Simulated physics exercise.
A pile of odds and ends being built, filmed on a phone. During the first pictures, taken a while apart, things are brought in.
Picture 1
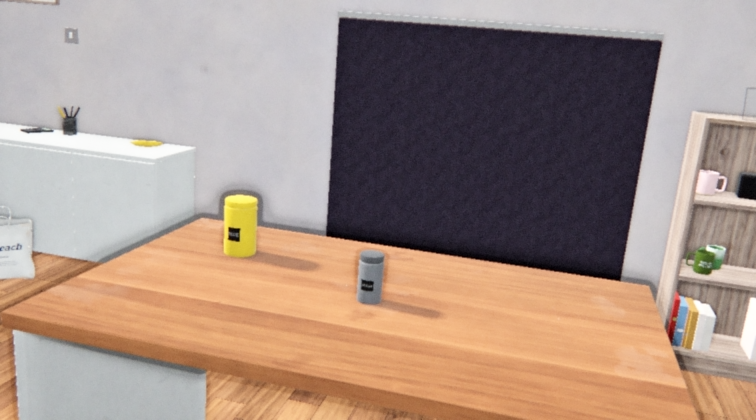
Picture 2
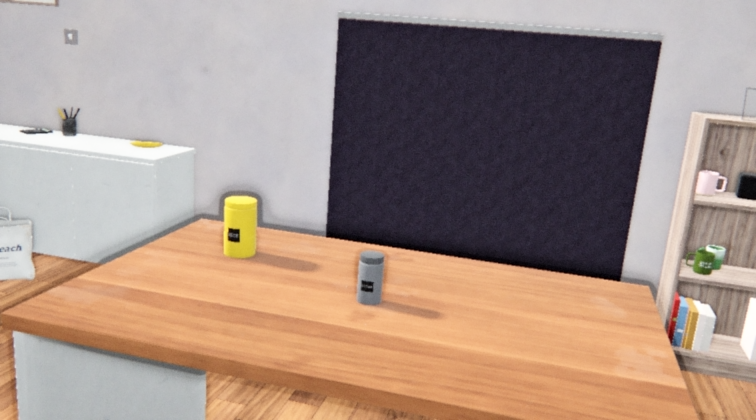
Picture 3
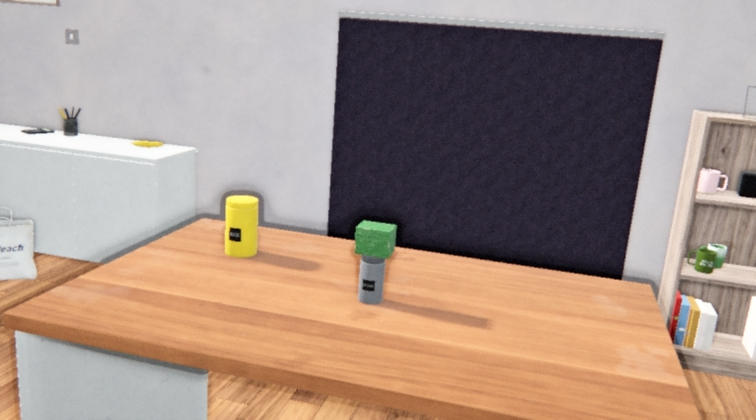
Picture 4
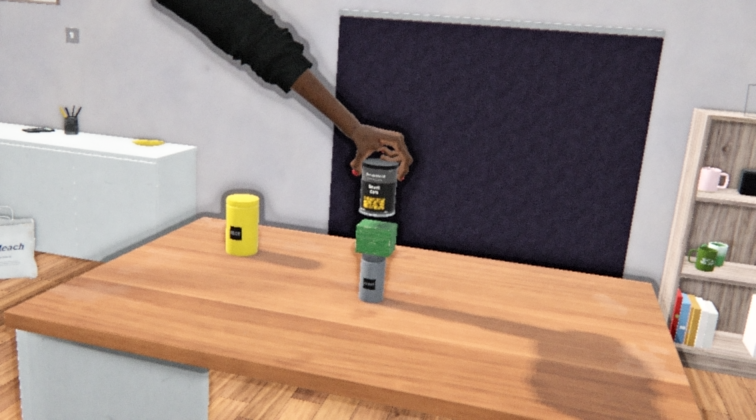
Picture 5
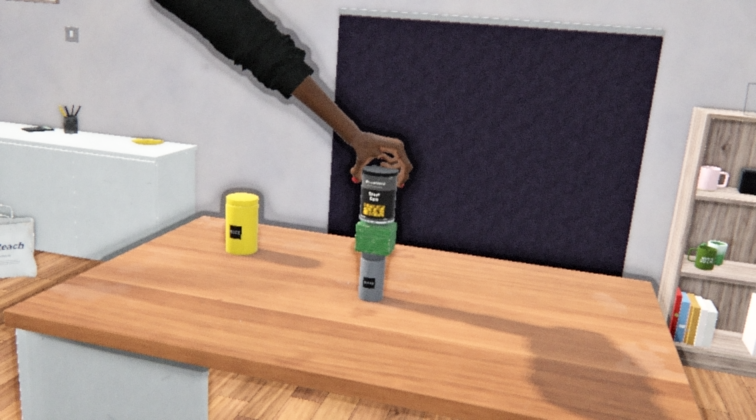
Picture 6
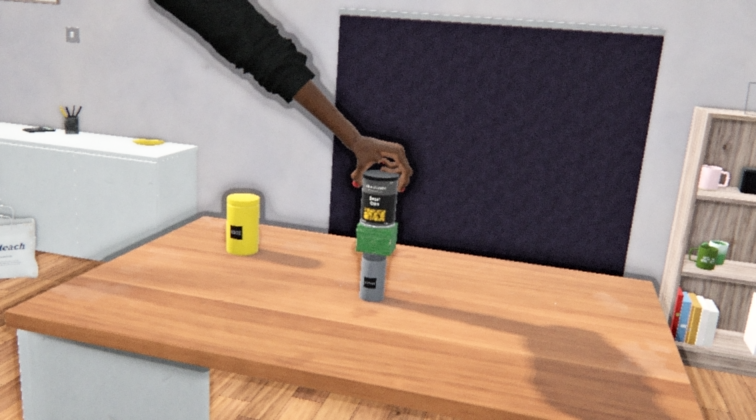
A hand lowered a black tin onto a green block that had appeared on top of a grey jar, and kept holding it there, while a yellow jar stood still to the left.
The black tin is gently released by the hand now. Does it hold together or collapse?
Well, the stack stays in one piece.
Then, 0.50 s on from there, no change.
Then, 1.30 s on from there, black tin resting near (379, 199).
In the end, all 4 unmoved. At the end, from the last picture's camera, black tin near (379, 199). The pile stays up.
